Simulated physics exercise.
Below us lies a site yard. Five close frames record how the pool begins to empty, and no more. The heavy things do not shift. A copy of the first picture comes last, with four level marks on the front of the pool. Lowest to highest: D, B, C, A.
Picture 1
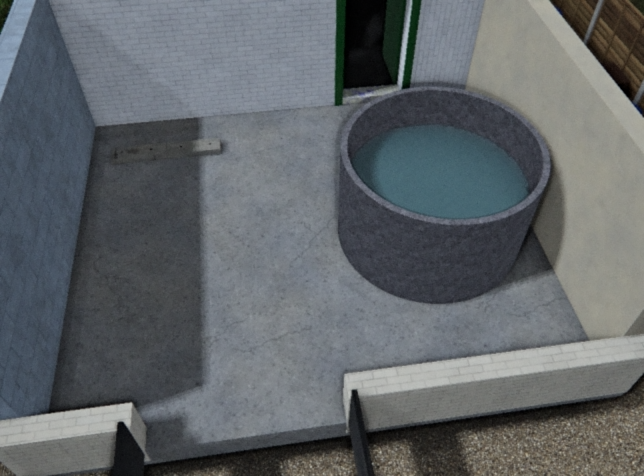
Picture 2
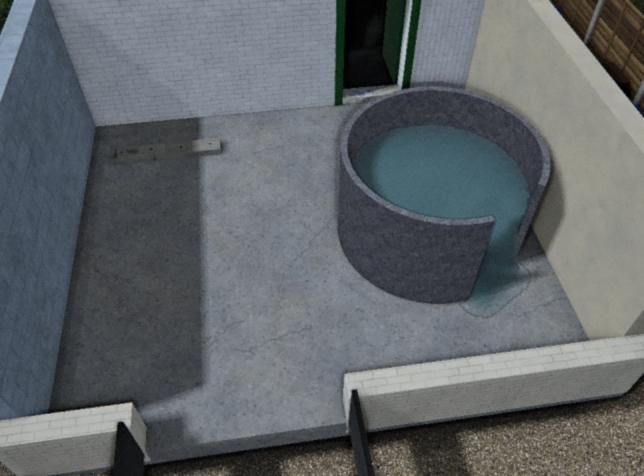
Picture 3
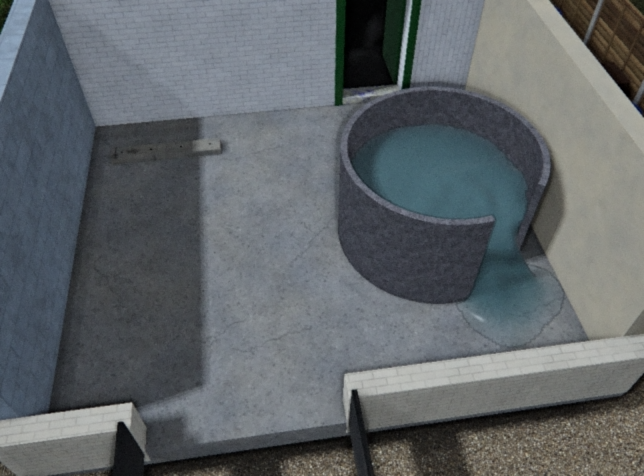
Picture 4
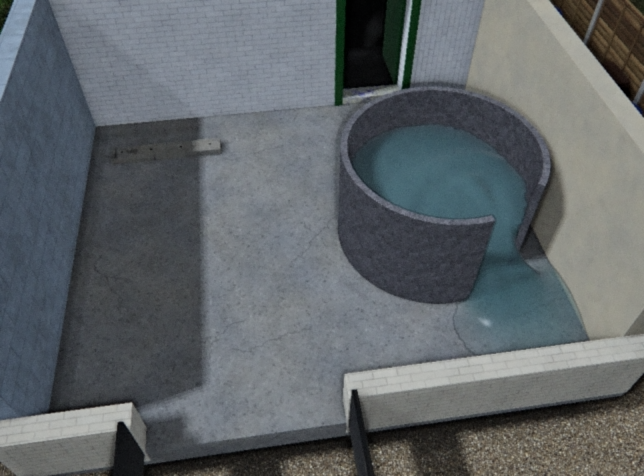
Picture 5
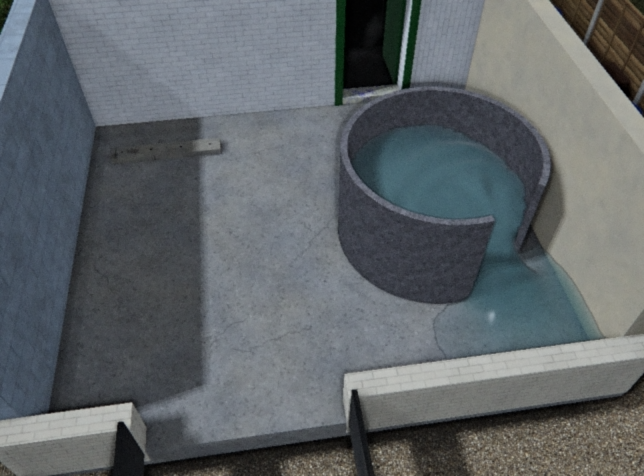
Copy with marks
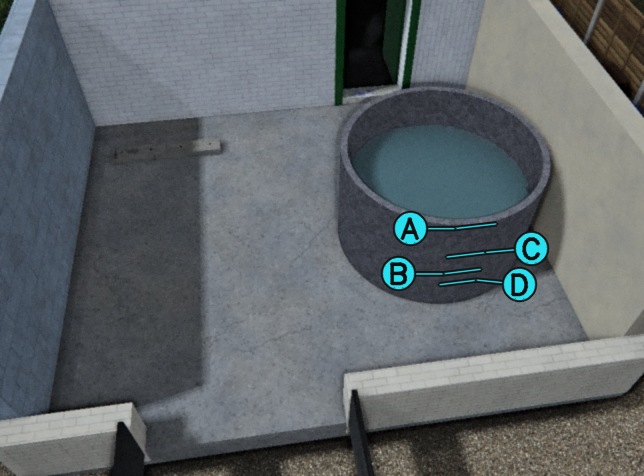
Water in a round grey stone pool pours through a gap that opens in the lower-right side of its wall, then spreads across the paved yard's right corner, reaching the cream wall and the low white front wall.
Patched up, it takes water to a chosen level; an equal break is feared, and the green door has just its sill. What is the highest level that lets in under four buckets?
C.
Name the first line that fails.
Line A.
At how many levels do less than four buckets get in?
Three of them.
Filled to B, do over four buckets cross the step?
No.
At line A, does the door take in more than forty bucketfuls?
No.
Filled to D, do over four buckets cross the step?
No, not at all.
On the marked copy, A at (475, 226); B at (461, 271); C at (466, 254); D at (458, 282); from the bottom up D, B, C, A.
With A, about 12 bucketfuls get in.
With B, nothing gets over.
With C, a bucket or two gets in.
With D, nothing gets over.
